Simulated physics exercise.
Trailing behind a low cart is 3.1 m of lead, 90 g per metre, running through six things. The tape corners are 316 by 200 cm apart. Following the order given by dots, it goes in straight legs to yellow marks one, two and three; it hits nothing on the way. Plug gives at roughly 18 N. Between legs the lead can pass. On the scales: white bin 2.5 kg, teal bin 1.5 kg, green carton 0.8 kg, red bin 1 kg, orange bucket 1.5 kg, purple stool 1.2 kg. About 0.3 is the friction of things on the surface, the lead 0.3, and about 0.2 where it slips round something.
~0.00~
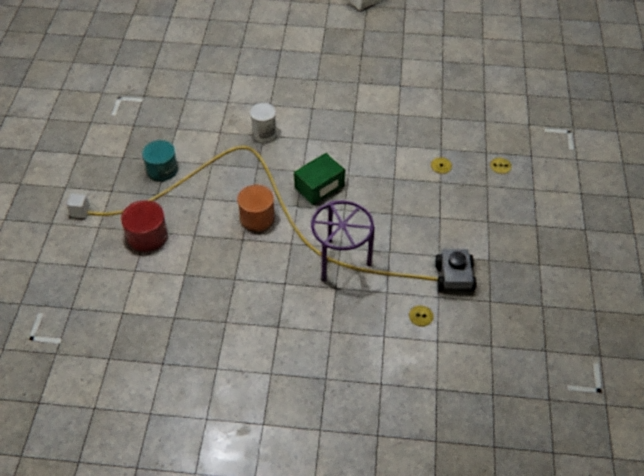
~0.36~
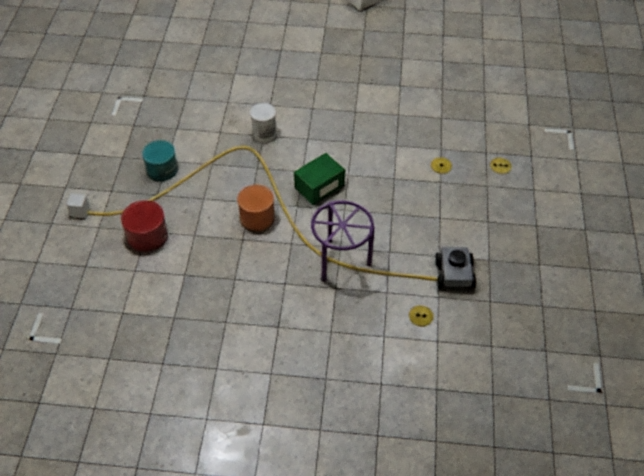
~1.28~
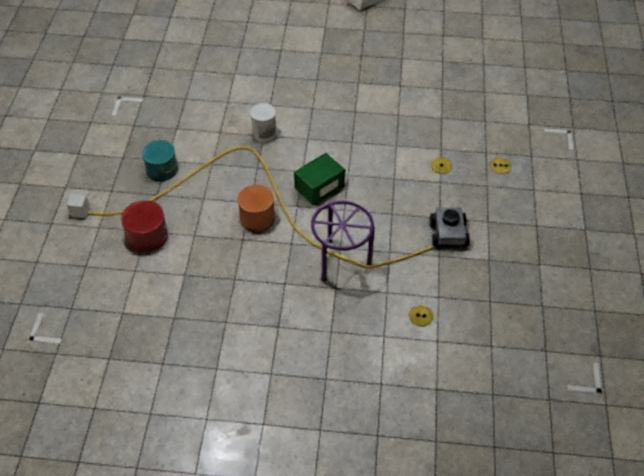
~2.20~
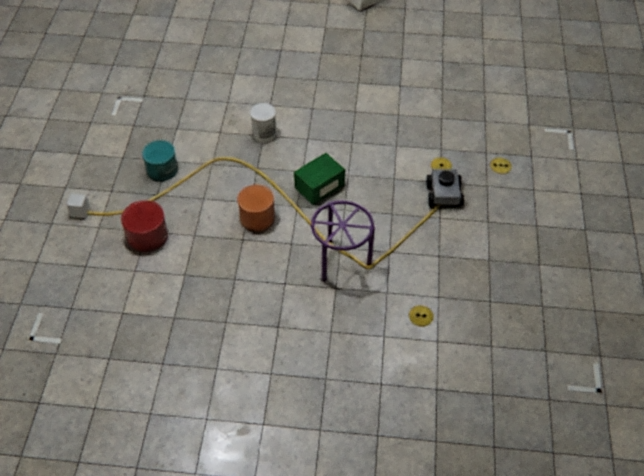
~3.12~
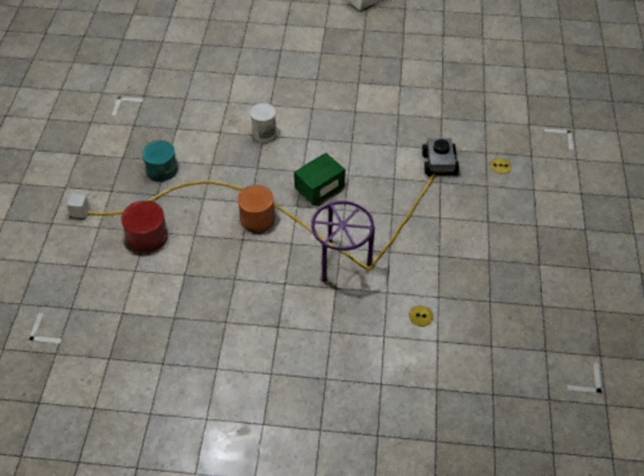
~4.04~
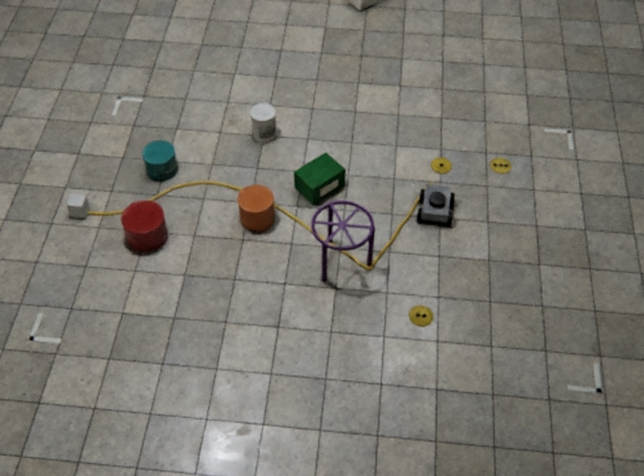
A small cart trailing a yellow cord through the legs of a purple stool rolled up the tiled floor onto a yellow marker, pulling the cord straighter past the bins, then moved back down a little.
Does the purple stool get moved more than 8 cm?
No. I expect it won't go far.
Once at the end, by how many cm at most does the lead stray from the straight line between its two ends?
Looks like close to 60 cm at the widest point.
At 5.7 s, cart at (427, 275), lead slack at the fixed end; nothing else has moved.
At 7.3 s, cart at (440, 279), lead slack at the fixed end; nothing else has moved.
At 8.9 s, cart at (475, 214), lead slack at the fixed end; nothing else has moved.
At 10.5 s, cart at (500, 165), lead slack at the fixed end; purple stool 4 cm off its start.
At 10.9 s, cart at (500, 165), lead slack at the fixed end; purple stool 4 cm off its start at (344, 219).
